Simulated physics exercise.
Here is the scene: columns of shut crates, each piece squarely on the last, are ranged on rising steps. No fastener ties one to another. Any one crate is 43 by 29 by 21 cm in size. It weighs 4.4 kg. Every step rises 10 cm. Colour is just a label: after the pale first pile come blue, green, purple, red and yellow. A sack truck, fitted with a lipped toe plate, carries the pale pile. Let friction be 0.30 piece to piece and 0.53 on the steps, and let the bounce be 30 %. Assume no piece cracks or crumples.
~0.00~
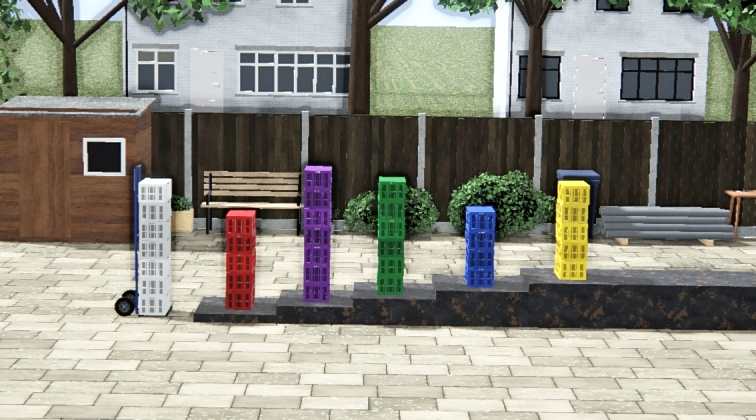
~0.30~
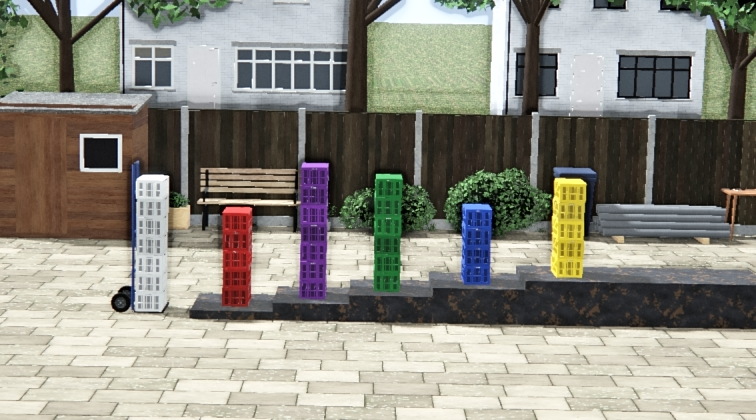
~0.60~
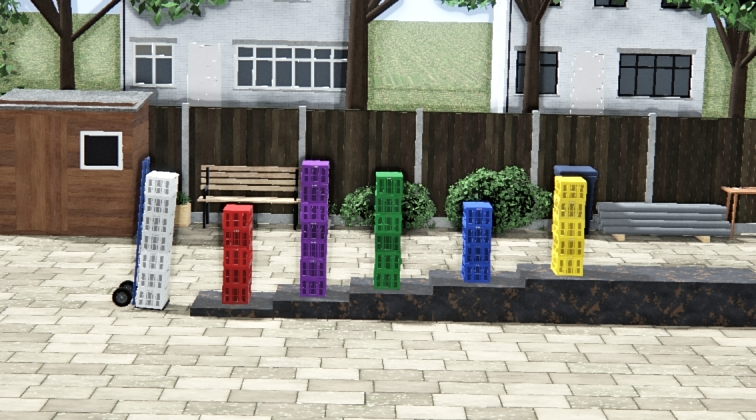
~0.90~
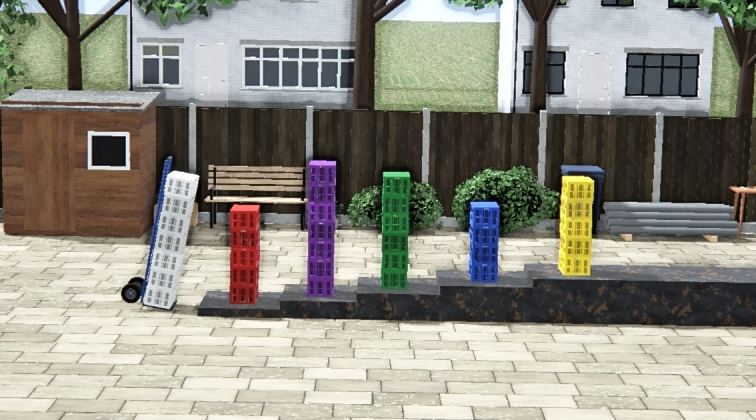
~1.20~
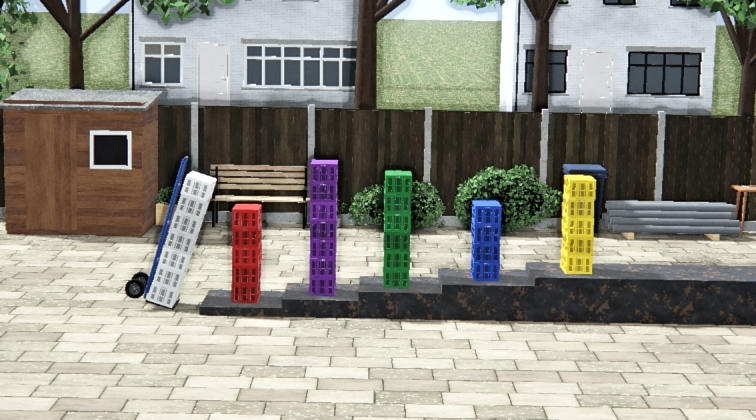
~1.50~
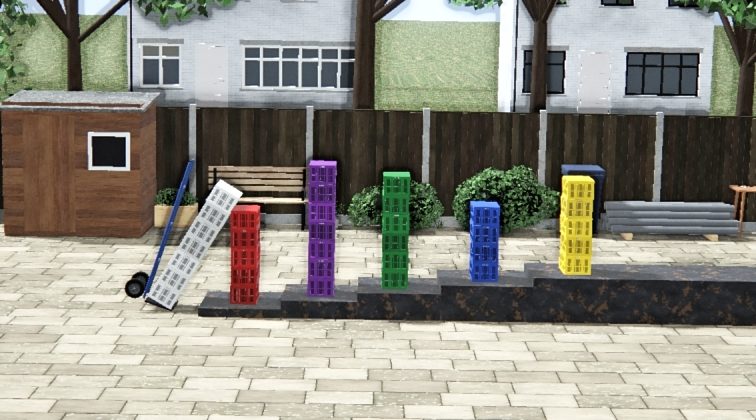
White crate stack on a blue sack truck leaning rightward towards a red stack, while the coloured columns on steps stay still.
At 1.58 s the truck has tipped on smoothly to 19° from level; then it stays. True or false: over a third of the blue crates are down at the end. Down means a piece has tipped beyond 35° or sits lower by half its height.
True.
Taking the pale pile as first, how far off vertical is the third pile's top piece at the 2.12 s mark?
Roughly 0 degrees.
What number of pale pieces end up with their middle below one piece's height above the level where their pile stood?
For the pale pieces, I get 2.
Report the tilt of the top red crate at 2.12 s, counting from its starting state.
15°.
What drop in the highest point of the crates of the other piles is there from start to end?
About 10 cm.
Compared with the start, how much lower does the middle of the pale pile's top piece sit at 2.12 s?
Roughly 40 cm.
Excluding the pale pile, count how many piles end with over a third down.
4 altogether.
After 2.12 s, 7 of the pale pile down; none of the 4 blue crates down (3 of 27 in all colours); top blue crate unmoved; top red crate 15° from how it stood, 10 cm lower.
After 3.32 s, 6 of the pale pile down; none of the 4 blue crates down (13 of 27 in all colours); top blue crate unmoved; top red crate 58° from how it stood, 41 cm lower.
In the end (4.7 s), 6 of the pale pile down; 3 of the 4 blue crates down (18 of 27 in all colours); top blue crate 43° from how it stood, 35 cm lower; top purple crate on its side. That is 75 per cent. From the last view, middles, top blue crate near (552, 245), top purple crate near (464, 240).
